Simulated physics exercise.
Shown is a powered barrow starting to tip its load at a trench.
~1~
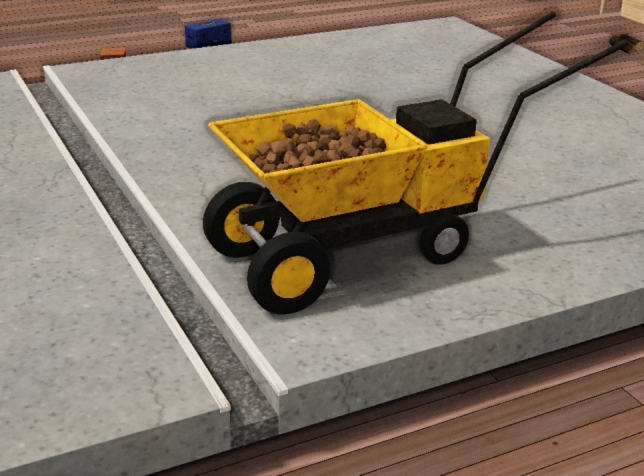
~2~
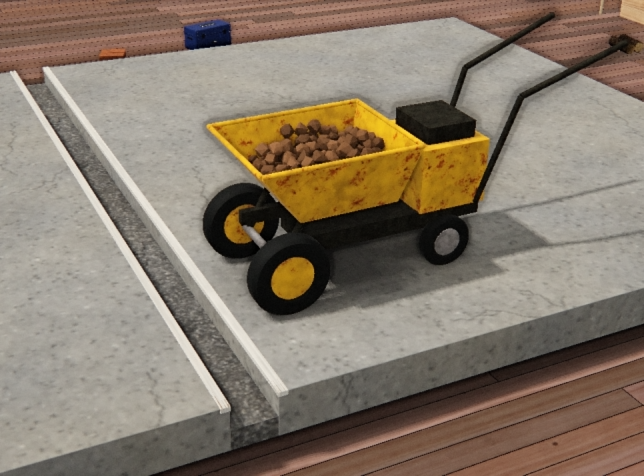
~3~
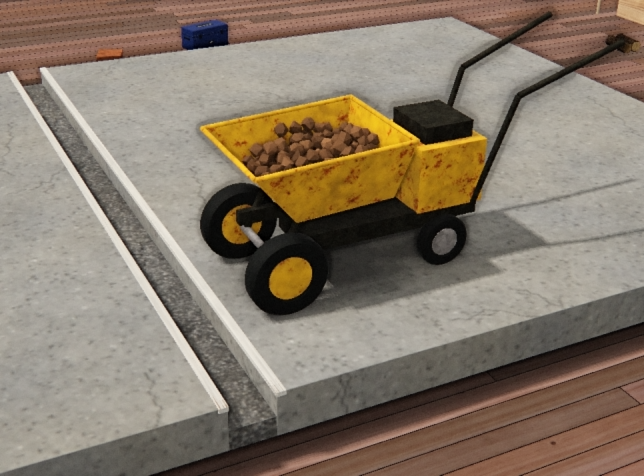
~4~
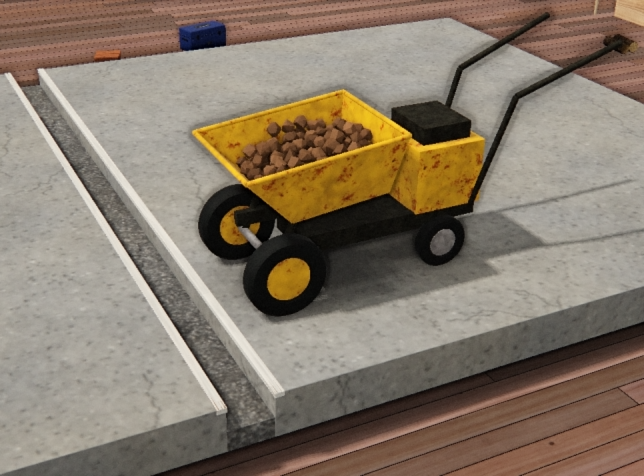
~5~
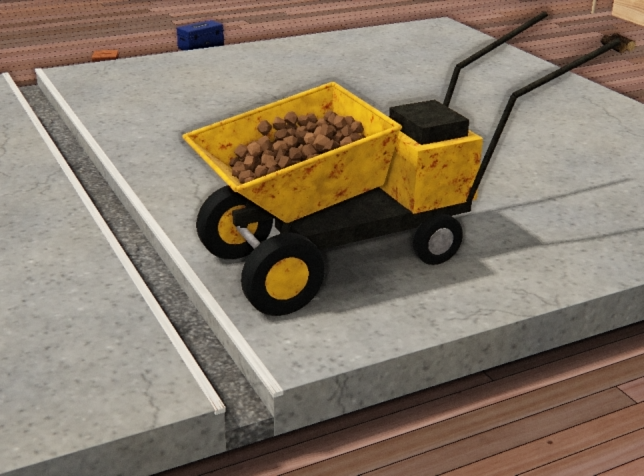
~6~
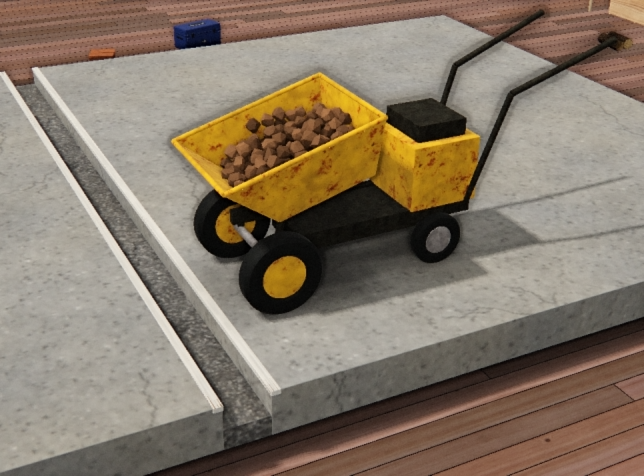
At first, a yellow powered barrow with black handles stands on a grey slab beside a narrow trench, its level skip heaped with brown clods. Then the skip tilts forward to the left, barely and then more clearly, its rear rising while the clods stay inside and the wheels keep their place.
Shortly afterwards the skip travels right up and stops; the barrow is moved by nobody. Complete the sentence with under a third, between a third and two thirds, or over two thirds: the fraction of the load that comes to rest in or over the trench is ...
It is under a third.
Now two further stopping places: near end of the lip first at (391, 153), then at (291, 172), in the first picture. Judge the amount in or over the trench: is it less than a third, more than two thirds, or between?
Well, for the first stop the answer is one to two thirds, and for the second it is below one third.
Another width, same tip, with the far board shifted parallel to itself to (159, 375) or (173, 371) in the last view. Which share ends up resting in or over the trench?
Lab note: Try one about 30 %, try two about 10 %.
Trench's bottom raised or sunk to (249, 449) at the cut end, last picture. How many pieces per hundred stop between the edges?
The share would be around 0 in a hundred.
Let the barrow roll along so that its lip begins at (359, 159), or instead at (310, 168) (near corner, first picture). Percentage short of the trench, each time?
Some 30 % then some 0 %.
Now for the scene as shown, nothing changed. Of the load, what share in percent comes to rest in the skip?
It comes out at some 0 in a hundred.
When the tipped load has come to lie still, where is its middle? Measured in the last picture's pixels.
Roughly at (84, 315), give or take.
Shortly afterwards, skip tipped steeply; the whole lot in the skip.
Next, skip tipped right over; the bulk in the skip; near a quarter beyond it; a little falling.
Some moments later, skip tipped right over; a little in the skip; only a few in or heaped over the trench; the bulk beyond it.
In the end, skip tipped right over; only a few in or heaped over the trench; all but a few beyond it.
